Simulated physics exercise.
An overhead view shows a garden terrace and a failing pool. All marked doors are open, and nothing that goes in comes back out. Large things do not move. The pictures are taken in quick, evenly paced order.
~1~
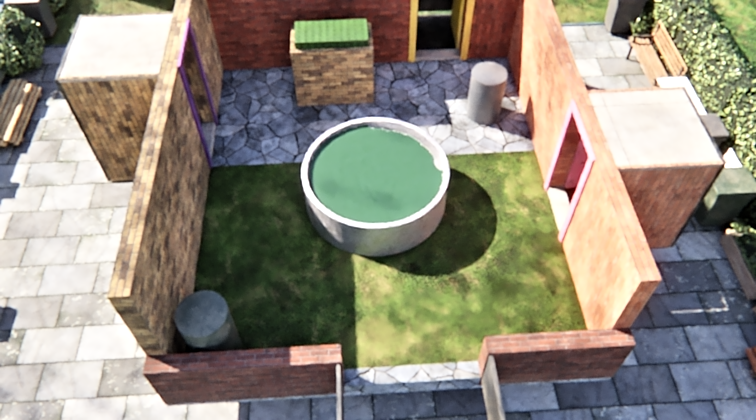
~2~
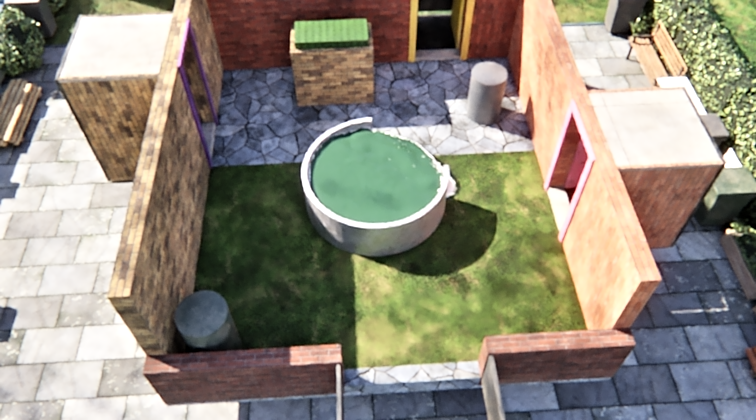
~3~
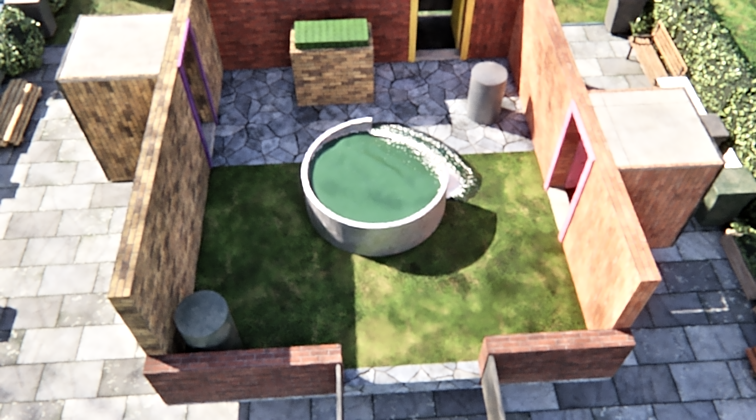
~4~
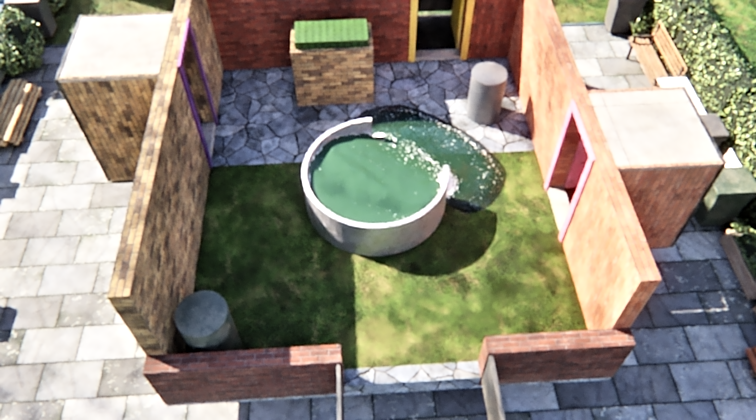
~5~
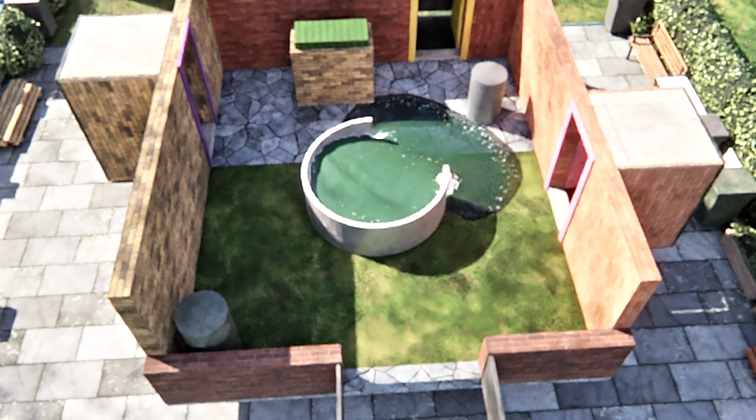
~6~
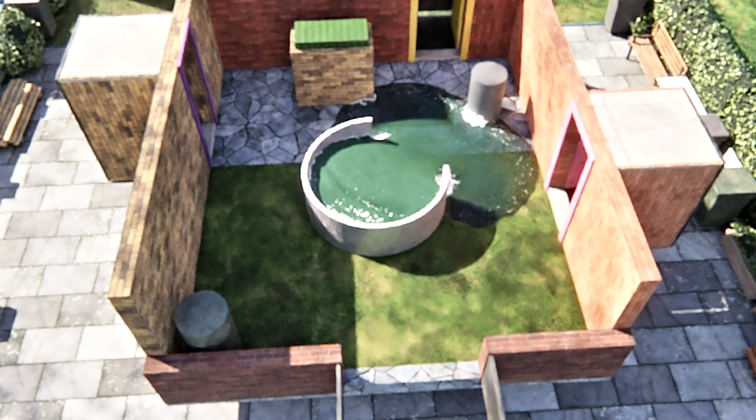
On a walled garden terrace, a round pool breaks open and green water spreads across the ground.
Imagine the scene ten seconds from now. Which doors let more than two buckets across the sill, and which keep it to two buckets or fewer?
My prediction: I expect the purple door to stop at two buckets or less; I expect the pink door to stop at two buckets or less; I expect the yellow door to go past two buckets.
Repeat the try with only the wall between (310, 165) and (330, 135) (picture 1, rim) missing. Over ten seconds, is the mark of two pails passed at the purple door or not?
In brief, the purple door exceeds the mark.
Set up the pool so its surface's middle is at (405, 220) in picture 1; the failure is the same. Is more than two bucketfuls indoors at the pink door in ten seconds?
The way I see it, pink tops the mark.
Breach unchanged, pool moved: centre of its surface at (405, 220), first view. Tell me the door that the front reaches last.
It's the one in purple.
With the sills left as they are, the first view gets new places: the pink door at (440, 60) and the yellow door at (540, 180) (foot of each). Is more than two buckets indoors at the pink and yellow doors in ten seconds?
I'd say the pink door beats the mark and the yellow door beats the mark.
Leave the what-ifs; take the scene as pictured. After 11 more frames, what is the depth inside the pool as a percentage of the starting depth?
Near 38 in a hundred.
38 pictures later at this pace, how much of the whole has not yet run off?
Roughly 82 per cent.
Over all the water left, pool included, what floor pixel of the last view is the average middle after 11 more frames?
Somewhere near (426, 153).
A moment on, water covers 30 % of the floor; the purple door not reached, the pink door wet at the sill, nothing in, the yellow door under two buckets in.
Next, water covers 35 % of the floor; the purple door not reached, the pink door wet at the sill, nothing in, the yellow door far over two buckets in.
Then, water covers 45 % of the floor; the purple door wet at the sill, nothing in, the pink door wet at the sill, nothing in, the yellow door far over two buckets in.
Later, water covers 70 % of the floor; the purple door wet at the sill, nothing in, the pink door wet at the sill, nothing in, the yellow door far over two buckets in.
In the end, water covers 95 % of the floor; the purple door wet at the sill, nothing in, the pink door wet at the sill, nothing in, the yellow door far over two buckets in.
